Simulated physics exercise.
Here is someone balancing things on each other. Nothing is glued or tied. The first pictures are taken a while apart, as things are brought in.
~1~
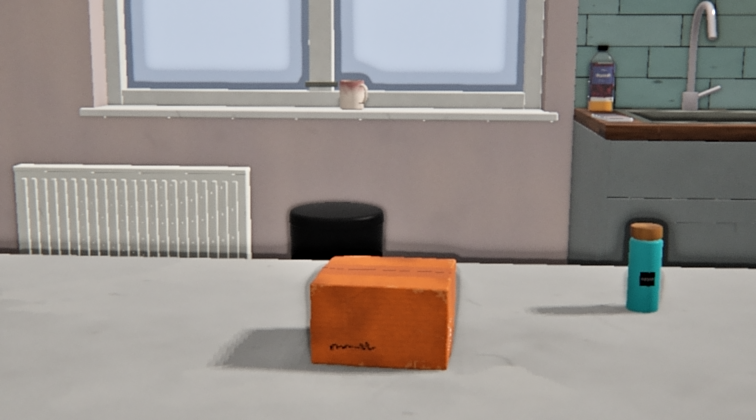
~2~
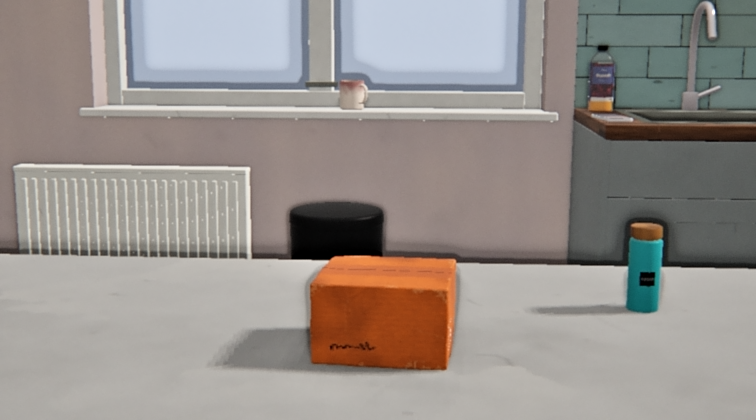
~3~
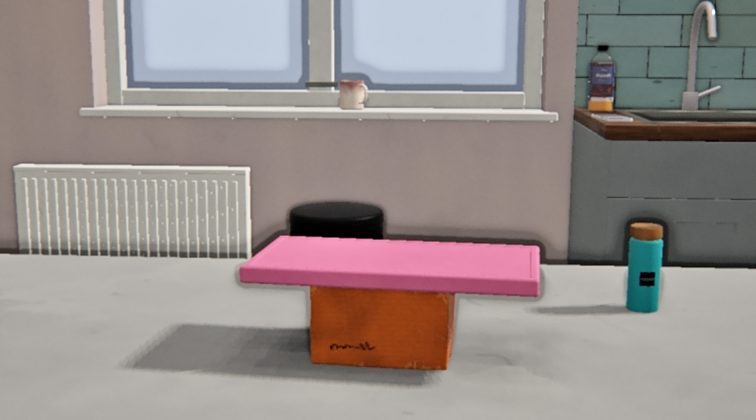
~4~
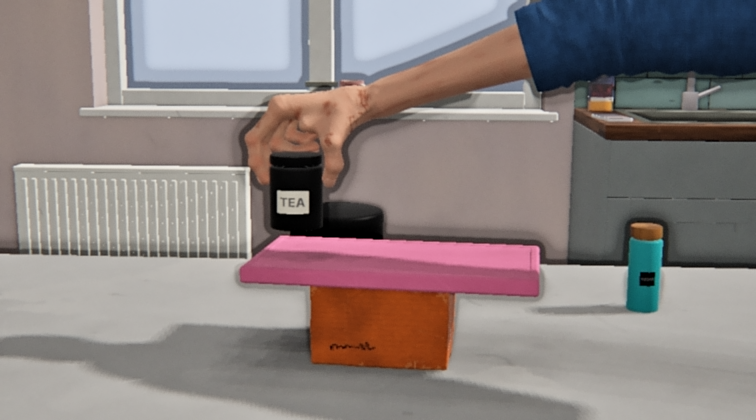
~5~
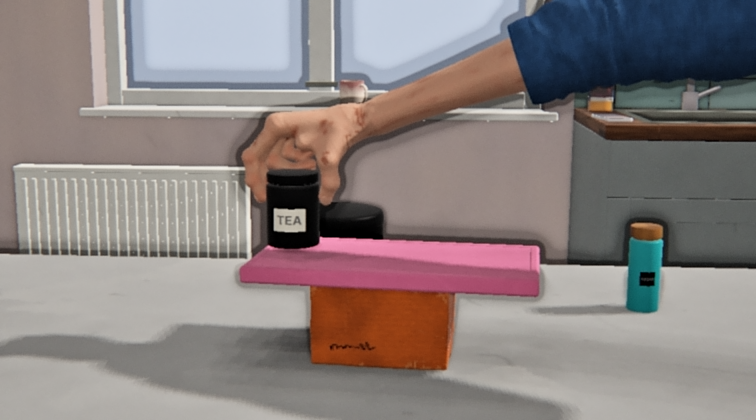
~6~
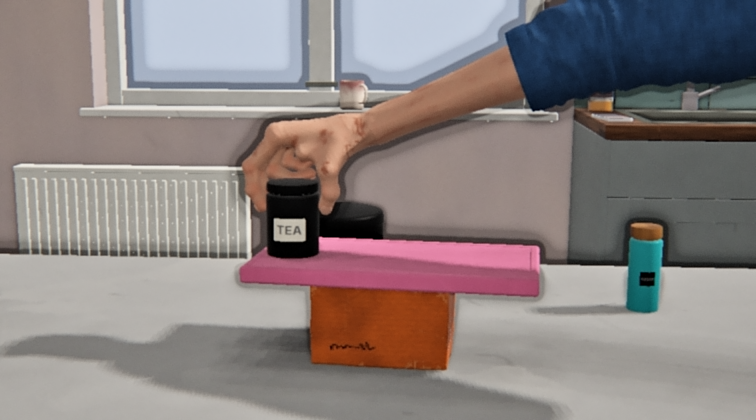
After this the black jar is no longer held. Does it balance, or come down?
As it turns out, it keeps its balance.
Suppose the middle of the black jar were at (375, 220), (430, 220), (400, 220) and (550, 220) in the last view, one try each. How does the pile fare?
First try: It keeps its balance; second try: It holds; third try: It stays up; fourth try: It gives way.
Then, 0.70 s after the last picture, nothing has stirred.
Then, 1.60 s after the last picture, black jar resting near (291, 218).
At rest, all 4 in place. Seen from the same camera at the end, black jar near (289, 219). The pile stays up.
